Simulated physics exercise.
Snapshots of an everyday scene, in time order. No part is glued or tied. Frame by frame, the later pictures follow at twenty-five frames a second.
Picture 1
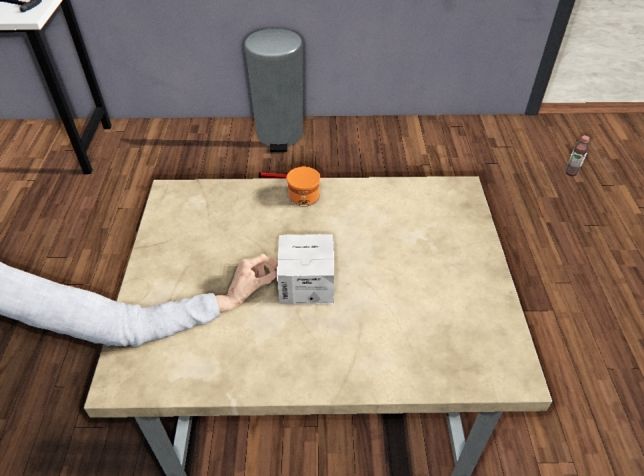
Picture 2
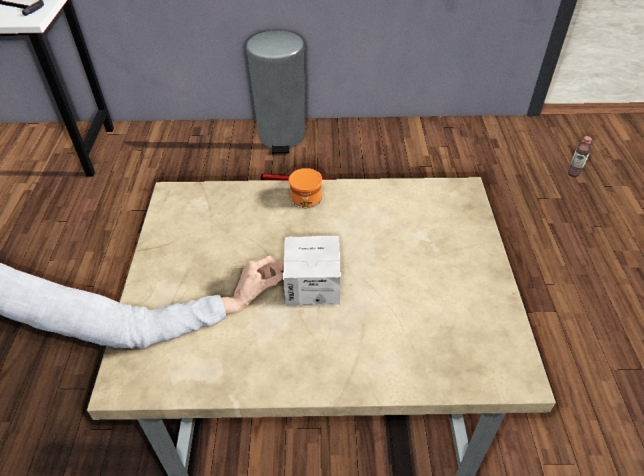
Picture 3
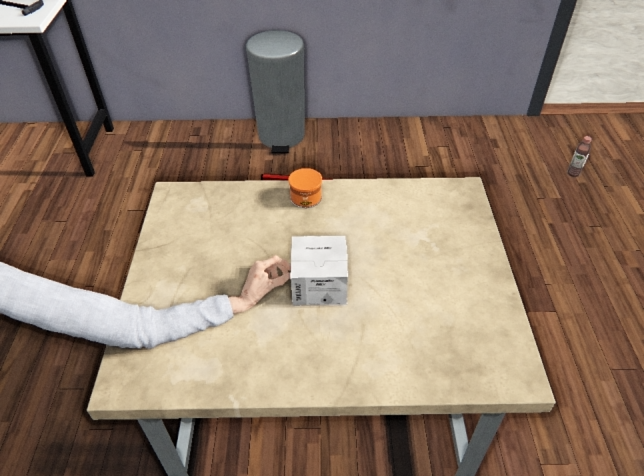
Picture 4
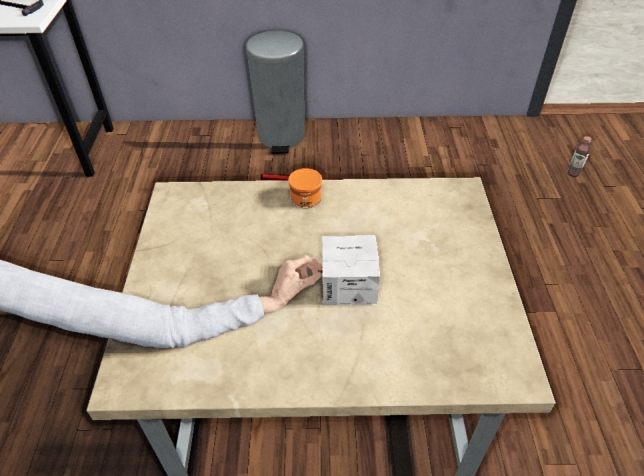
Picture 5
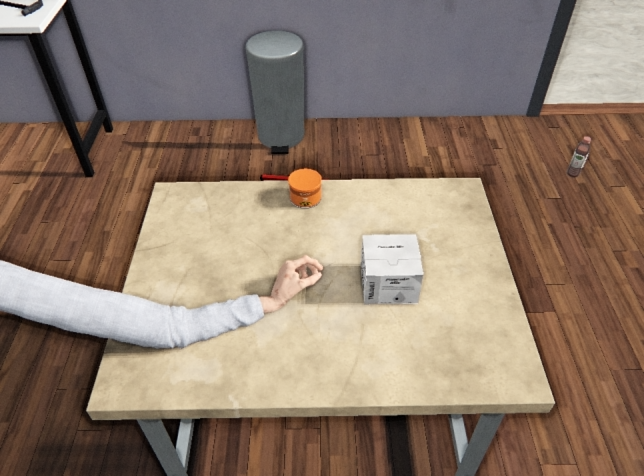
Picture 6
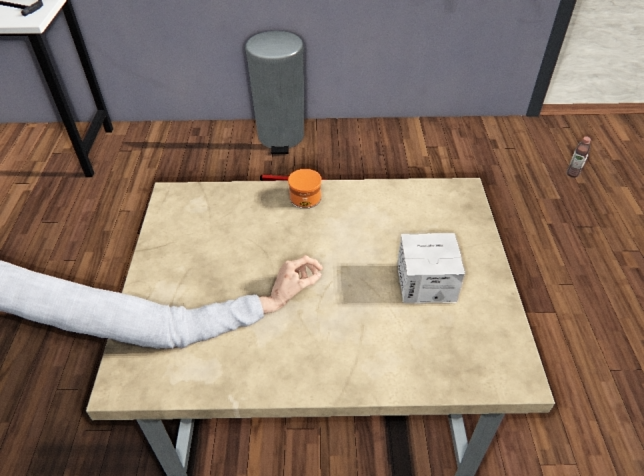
The clip shows a hand in a light sleeve pushing a white box slowly to the right across a table, near an orange container; the hand then stays still while the box slides farther right, away from the fingers.
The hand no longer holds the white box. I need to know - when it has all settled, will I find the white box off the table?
Yes, it will be off the table.
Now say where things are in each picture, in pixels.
Under the hand; white box (306, 269), in the first picture.
Under the hand; white box (312, 271), in the second picture.
Under the hand; white box (319, 271), in the third picture.
White box (350, 270), in the fourth picture.
White box (390, 269) slid about its own width, in the fifth picture.
White box (429, 268) slid about its own width, in the sixth picture.
Then, 0.30 s after the last picture, white box now off the table.
Then, 0.50 s after the last picture, things are still on the move.
By the end, off the table, white box.
